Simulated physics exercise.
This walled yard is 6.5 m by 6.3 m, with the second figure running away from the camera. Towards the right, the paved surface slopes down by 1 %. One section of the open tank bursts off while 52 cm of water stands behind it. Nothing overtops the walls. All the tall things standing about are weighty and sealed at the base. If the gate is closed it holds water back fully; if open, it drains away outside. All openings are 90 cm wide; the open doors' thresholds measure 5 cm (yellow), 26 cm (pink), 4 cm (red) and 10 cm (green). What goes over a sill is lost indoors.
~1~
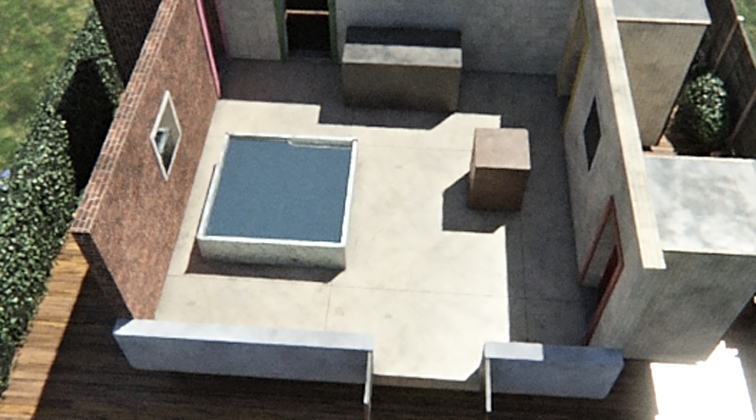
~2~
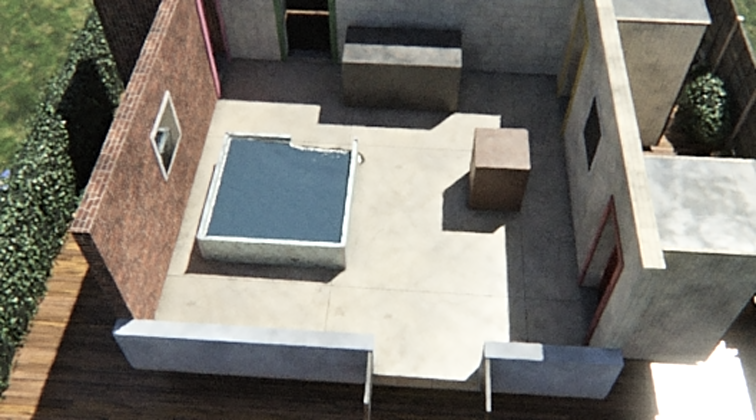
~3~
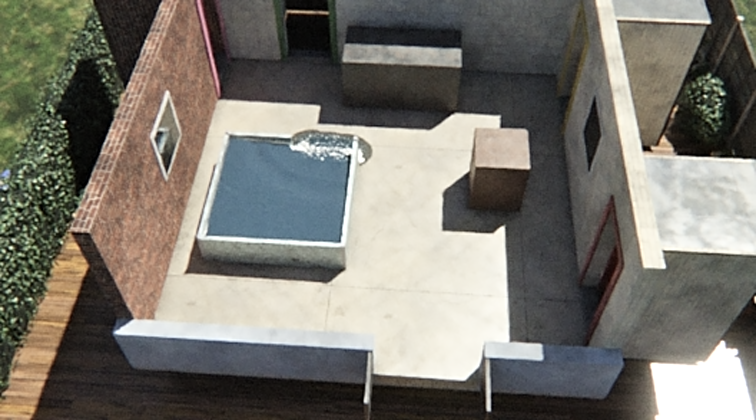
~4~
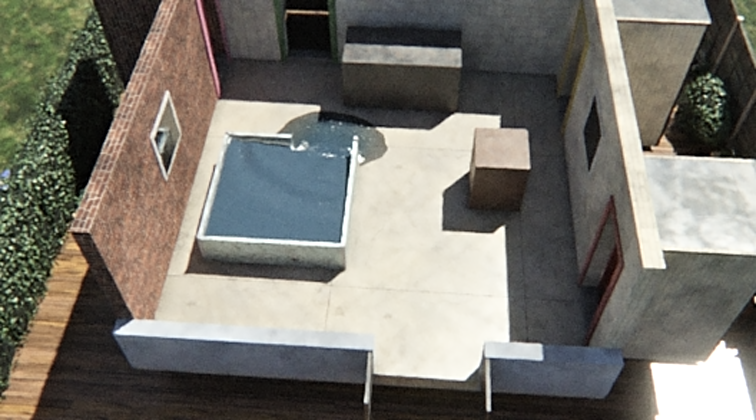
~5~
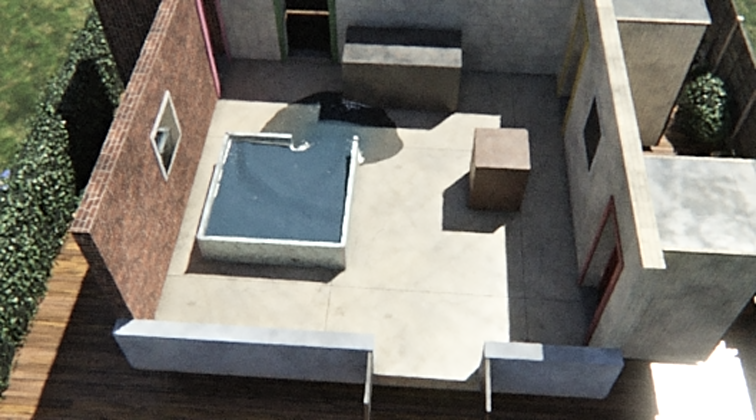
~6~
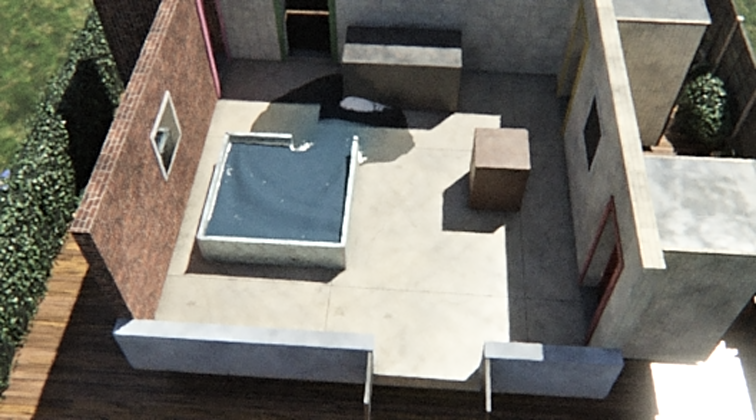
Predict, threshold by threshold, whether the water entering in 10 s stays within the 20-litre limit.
Yellow door: Tops the amount; pink door: Falls short; red door: Falls short; green door: Tops the amount.
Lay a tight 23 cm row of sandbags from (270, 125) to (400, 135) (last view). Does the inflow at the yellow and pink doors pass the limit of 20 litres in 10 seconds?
Then: Yellow over, pink under.
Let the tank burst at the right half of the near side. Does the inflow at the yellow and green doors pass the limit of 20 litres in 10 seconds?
Compared with the limit, yellow is lower and green is lower.
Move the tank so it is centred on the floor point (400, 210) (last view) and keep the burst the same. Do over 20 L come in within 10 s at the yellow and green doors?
Lab note: Yellow door limit exceeded; green door limit not exceeded.
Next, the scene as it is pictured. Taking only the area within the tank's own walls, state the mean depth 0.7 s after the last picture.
39 cm.
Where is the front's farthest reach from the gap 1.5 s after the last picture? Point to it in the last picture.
(553, 108).
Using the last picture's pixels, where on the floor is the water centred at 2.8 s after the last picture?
Centre: Approx. (330, 162) px.
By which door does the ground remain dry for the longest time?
Lab note: Last arrival at the red door.
Then, 0.7 s after the last picture water covers 20 % of the floor and is deepest (36 cm) near (351, 110); yellow door not reached, pink door not reached, red door not reached, green door 21 cm at the sill, 7 L in.
Then, 1.5 s after the last picture water covers 30 % of the floor and is deepest (33 cm) near (351, 110); yellow door not reached, pink door 6 cm at the sill, 0 L in, red door not reached, green door 24 cm at the sill, 59 L in.
Then, 2.8 s after the last picture water covers 45 % of the floor and is deepest (25 cm) near (240, 59); yellow door 12 cm at the sill, 35 L in, pink door 17 cm at the sill, 0 L in, red door not reached, green door 19 cm at the sill, 139 L in.
Then, 5.3 s after the last picture water covers 65 % of the floor and is deepest (17 cm) near (351, 110); yellow door 11 cm at the sill, 92 L in, pink door 12 cm at the sill, 0 L in, red door 2 cm at the sill, 0 L in, green door 14 cm at the sill, 189 L in.
Then, 9.3 s after the last picture water covers 85 % of the floor and is deepest (12 cm) near (560, 173); yellow door 9 cm at the sill, 145 L in, pink door 8 cm at the sill, 0 L in, red door 6 cm at the sill, 4 L in, green door 9 cm at the sill, 205 L in.
